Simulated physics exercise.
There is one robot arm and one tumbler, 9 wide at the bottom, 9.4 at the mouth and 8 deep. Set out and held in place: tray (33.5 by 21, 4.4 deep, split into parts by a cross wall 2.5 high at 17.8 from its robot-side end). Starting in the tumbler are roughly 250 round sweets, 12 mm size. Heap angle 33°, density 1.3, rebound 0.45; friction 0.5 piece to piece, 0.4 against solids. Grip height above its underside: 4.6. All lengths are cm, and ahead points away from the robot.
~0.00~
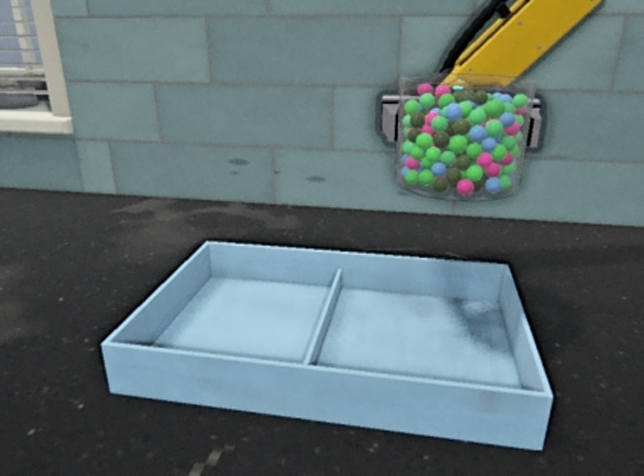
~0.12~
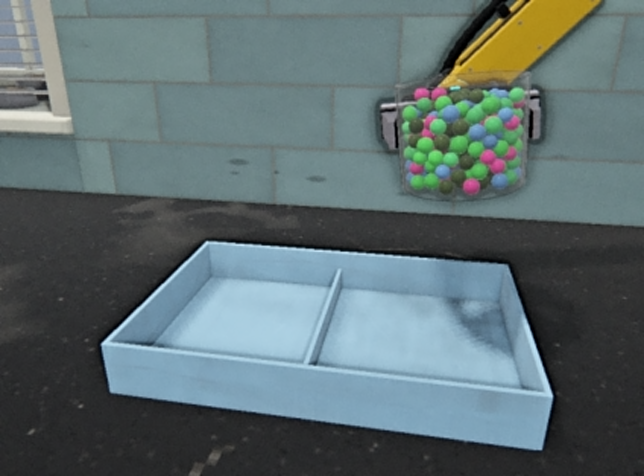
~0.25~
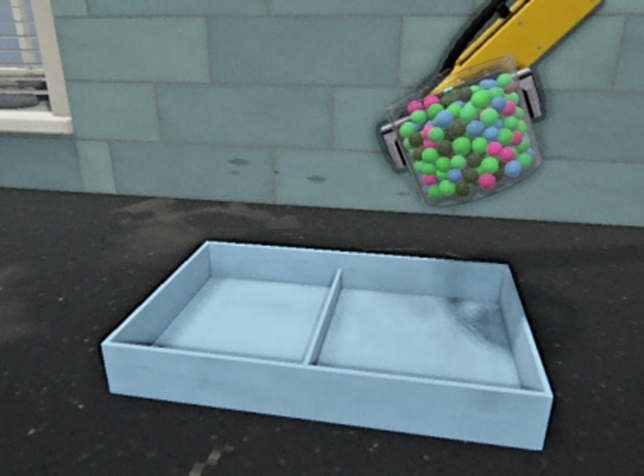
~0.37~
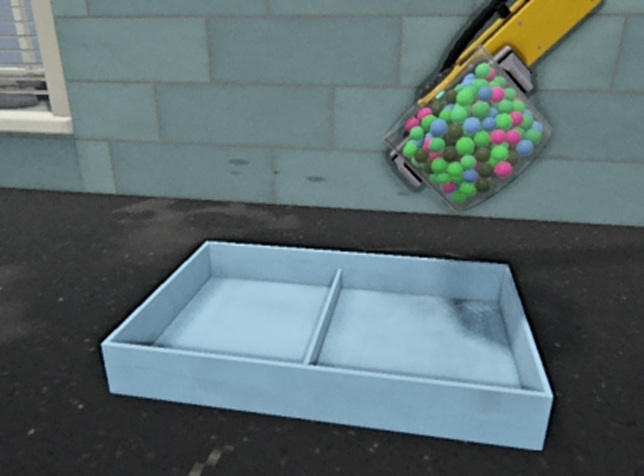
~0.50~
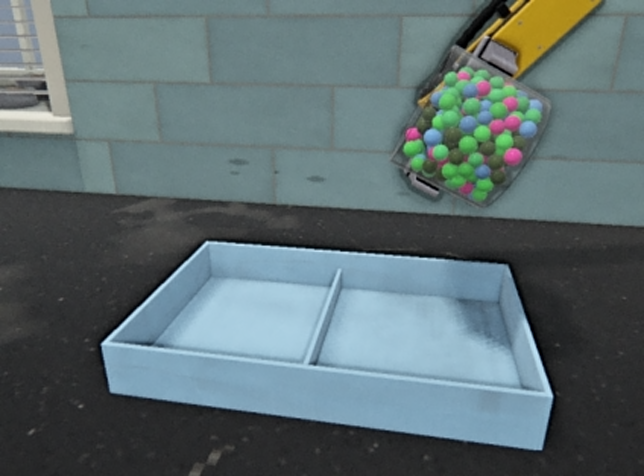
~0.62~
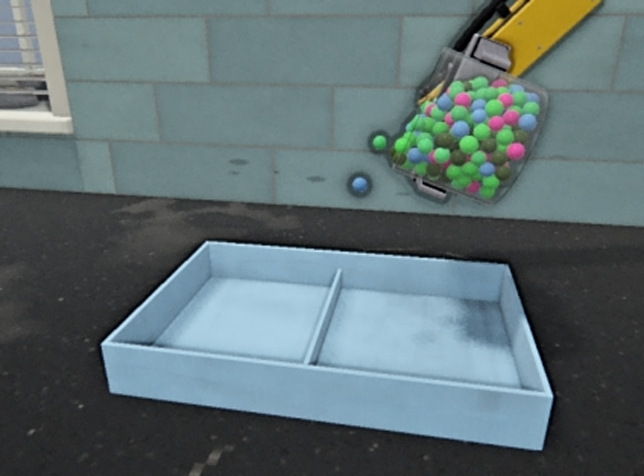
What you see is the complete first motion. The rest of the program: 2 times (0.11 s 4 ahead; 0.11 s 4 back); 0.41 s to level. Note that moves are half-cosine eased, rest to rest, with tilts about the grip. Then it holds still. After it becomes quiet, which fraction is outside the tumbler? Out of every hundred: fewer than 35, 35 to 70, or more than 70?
35 to 70 out of every hundred.
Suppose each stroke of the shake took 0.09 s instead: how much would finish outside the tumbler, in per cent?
In that case about 65 in a hundred.
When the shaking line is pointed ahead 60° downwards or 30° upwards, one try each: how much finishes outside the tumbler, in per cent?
It comes to around 20 per cent on the first try and around 75 per cent on the second.
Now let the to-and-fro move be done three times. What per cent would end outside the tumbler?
Near 65 per cent.
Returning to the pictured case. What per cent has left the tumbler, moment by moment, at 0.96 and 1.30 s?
First it's 40 percent, and after that 60 percent.
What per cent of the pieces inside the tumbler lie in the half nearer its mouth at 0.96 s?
About 50 per cent.
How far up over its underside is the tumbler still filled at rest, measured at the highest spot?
About 5.5 cm.
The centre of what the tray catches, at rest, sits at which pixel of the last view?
It sits close to (274, 326).
After 0.96 s, tilted 70° forward, highest piece 22 above the table; 151 in the tumbler, 64 in the far-side part, 25 in the robot-side part, 12 in flight or on a rim.
After 1.30 s, tilted 26° forward, highest piece 23 above the table; 107 in the tumbler, 95 in the far-side part, 48 in the robot-side part, 1 on the table or floor, 1 in flight or on a rim.
After 1.67 s, level, highest piece 23 above the table; 107 in the tumbler, 96 in the far-side part, 48 in the robot-side part, 1 on the table or floor.
After 2.72 s, level, highest piece 22 above the table; 107 in the tumbler, 96 in the far-side part, 48 in the robot-side part, 1 on the table or floor.
At rest, 107 in the tumbler, 96 in the far-side part, 48 in the robot-side part, 1 on the table or floor. That is 58 % outside the tumbler.
